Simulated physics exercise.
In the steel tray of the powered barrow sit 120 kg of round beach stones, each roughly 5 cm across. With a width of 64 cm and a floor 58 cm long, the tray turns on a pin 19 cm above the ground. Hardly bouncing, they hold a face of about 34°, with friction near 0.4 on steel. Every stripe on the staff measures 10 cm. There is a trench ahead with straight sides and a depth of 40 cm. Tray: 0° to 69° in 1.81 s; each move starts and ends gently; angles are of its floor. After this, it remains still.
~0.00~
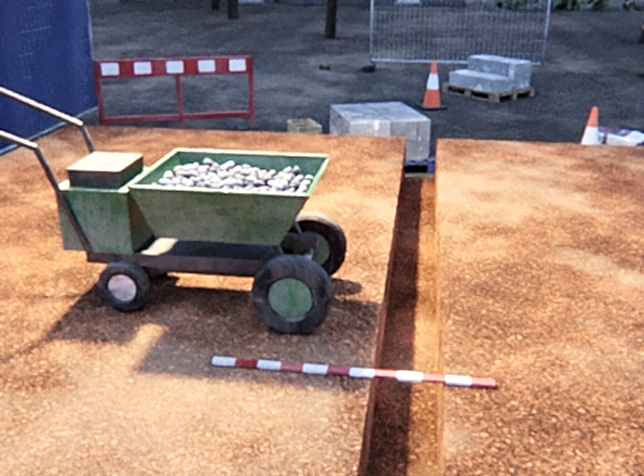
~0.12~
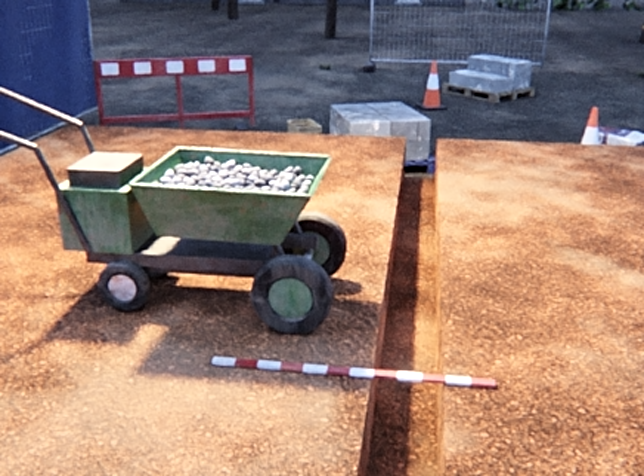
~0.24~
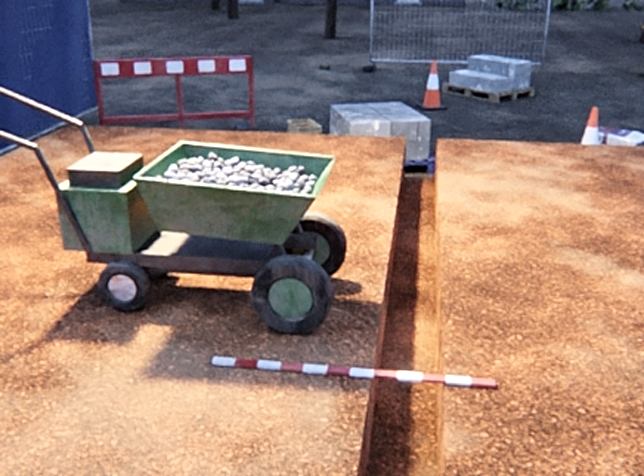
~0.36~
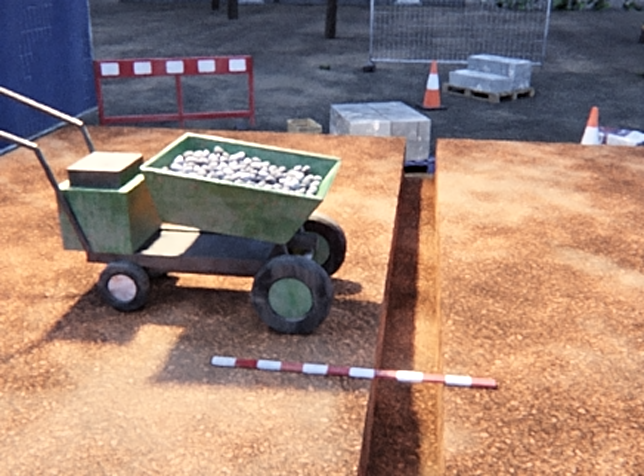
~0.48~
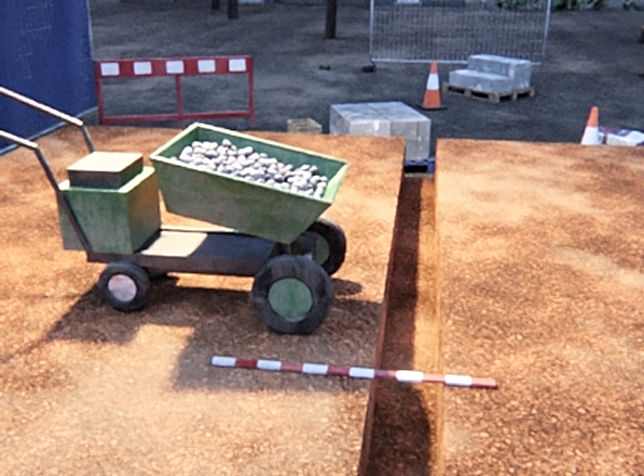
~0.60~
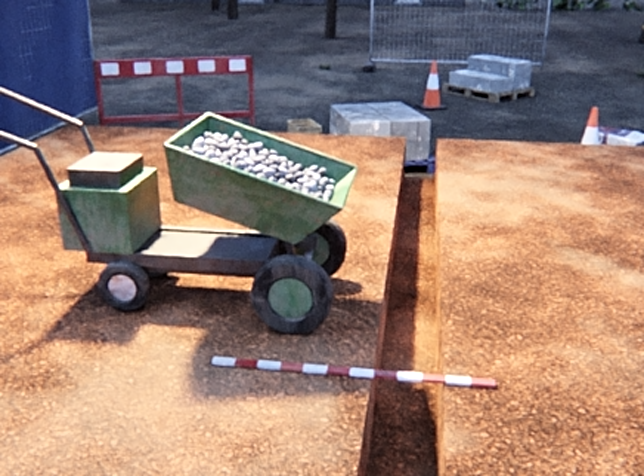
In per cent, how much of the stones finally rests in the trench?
Roughly 65 per cent of them.
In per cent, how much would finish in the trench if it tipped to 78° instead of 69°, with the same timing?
Some 55% would finish there.
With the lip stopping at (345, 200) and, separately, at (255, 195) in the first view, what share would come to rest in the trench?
Close to 30 percent in the first case, 90 percent in the second.
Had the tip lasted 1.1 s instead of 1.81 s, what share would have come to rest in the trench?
In that case some 50 per cent.
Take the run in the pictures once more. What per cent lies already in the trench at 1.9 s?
Around 25 per cent of it.
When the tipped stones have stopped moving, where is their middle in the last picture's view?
Middle at around (426, 360), I'd say.
After 1.4 s the floor is at 58°; 98 % in the tray, 2 % in the trench; the foremost stones are at (419, 258).
After 1.9 s the floor is at 69°; 48 % in the tray, 24 % in the trench, 27 % past the trench; the foremost stones are at (547, 320).
After 2.3 s the floor is at 69°; 27 % in the tray, 36 % in the trench, 36 % past the trench; the foremost stones are at (615, 328).
After 4.2 s the floor is at 69°; 0 % in the tray, 65 % in the trench, 35 % past the trench; the foremost stones are at (641, 328).
